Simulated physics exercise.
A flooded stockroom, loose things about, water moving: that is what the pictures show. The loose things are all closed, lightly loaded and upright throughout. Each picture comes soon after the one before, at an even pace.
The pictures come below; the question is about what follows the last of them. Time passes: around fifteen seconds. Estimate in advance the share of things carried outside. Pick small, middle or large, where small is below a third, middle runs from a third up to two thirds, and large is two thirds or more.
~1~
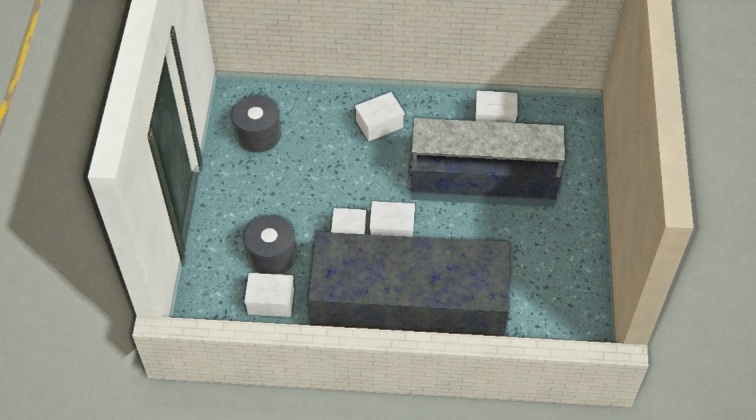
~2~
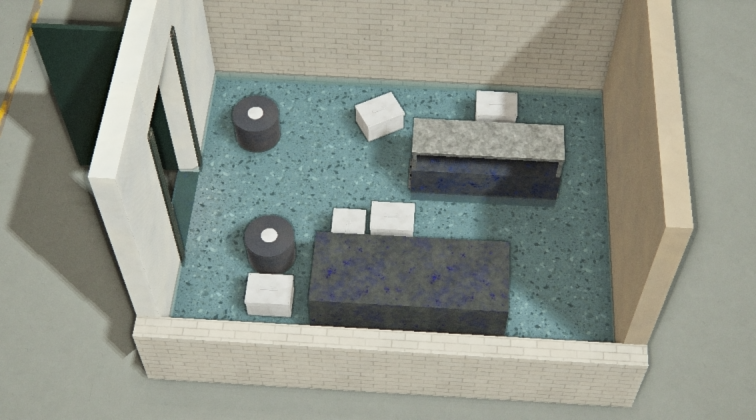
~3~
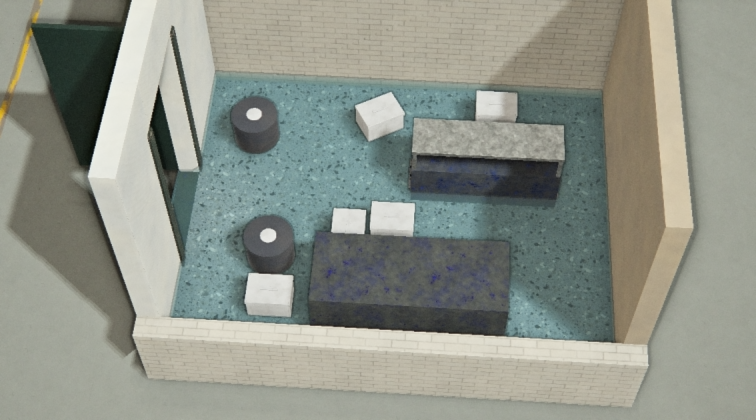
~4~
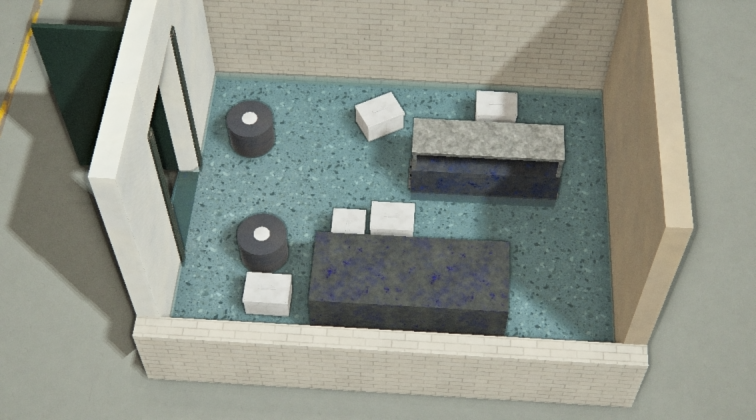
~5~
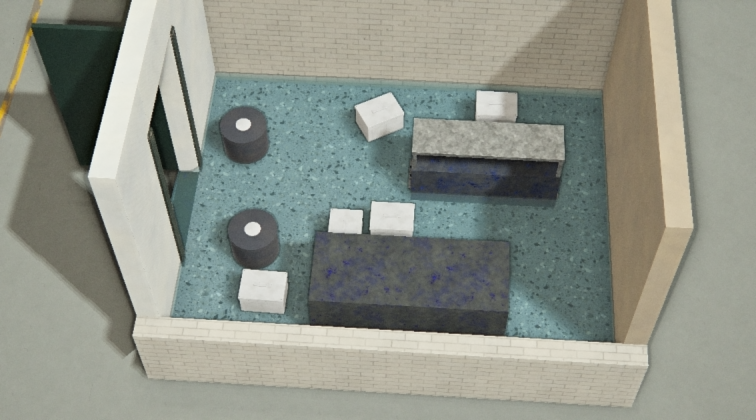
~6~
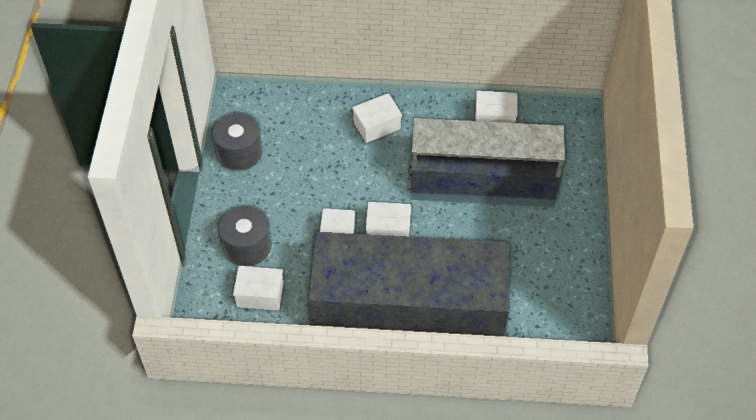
Large.
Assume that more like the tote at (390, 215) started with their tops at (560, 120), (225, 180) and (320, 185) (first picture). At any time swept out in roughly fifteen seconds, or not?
Taking them in turn: Held back, flushed away and flushed away.
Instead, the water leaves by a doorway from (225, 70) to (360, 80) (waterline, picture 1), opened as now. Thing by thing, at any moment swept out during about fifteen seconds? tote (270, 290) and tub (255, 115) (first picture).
In that order: Never escapes, escapes.
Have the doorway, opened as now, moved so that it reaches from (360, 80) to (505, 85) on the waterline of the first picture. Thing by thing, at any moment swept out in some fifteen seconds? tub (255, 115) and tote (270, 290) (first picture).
First one leaves, second one remains put.
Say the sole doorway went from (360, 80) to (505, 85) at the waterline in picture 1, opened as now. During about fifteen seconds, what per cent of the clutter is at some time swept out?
Some 70 per cent.
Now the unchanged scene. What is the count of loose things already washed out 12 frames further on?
I get 2.
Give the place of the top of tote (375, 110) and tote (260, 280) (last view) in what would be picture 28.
I'd expect them about (224, 162) and (195, 276).
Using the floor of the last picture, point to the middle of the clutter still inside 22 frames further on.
Their average sits at about pixel (282, 197).
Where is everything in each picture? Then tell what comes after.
The first frame shows a tub at (255, 113), afloat; a tub at (269, 236) floats; 0 of 7 have shifted.
The second frame shows a tub at (255, 113), afloat; a tub at (269, 236) floats; 0 of 7 have shifted.
The third frame shows a tub at (254, 115), afloat; a tub at (268, 236) floats; 0 of 7 have shifted.
The fourth frame shows a tub at (250, 119), afloat, close to its start; a tub at (262, 234), afloat, close to its start; 2 of 7 have shifted.
The fifth frame shows a tub at (243, 125) floats, close to its start; a tub at (253, 229), afloat, close to its start; 3 of 7 have shifted.
The sixth frame shows a tub at (236, 131), afloat, close to its start; a tub at (244, 226) floats, close to its start; 4 of 7 have shifted.
A moment on, 0 of 7 are out; 7 afloat.
Next, 2 of 7 are out; 5 afloat.
Later, 4 of 7 are out; 3 afloat.
In the end, 5 of 7 are out; 2 afloat.
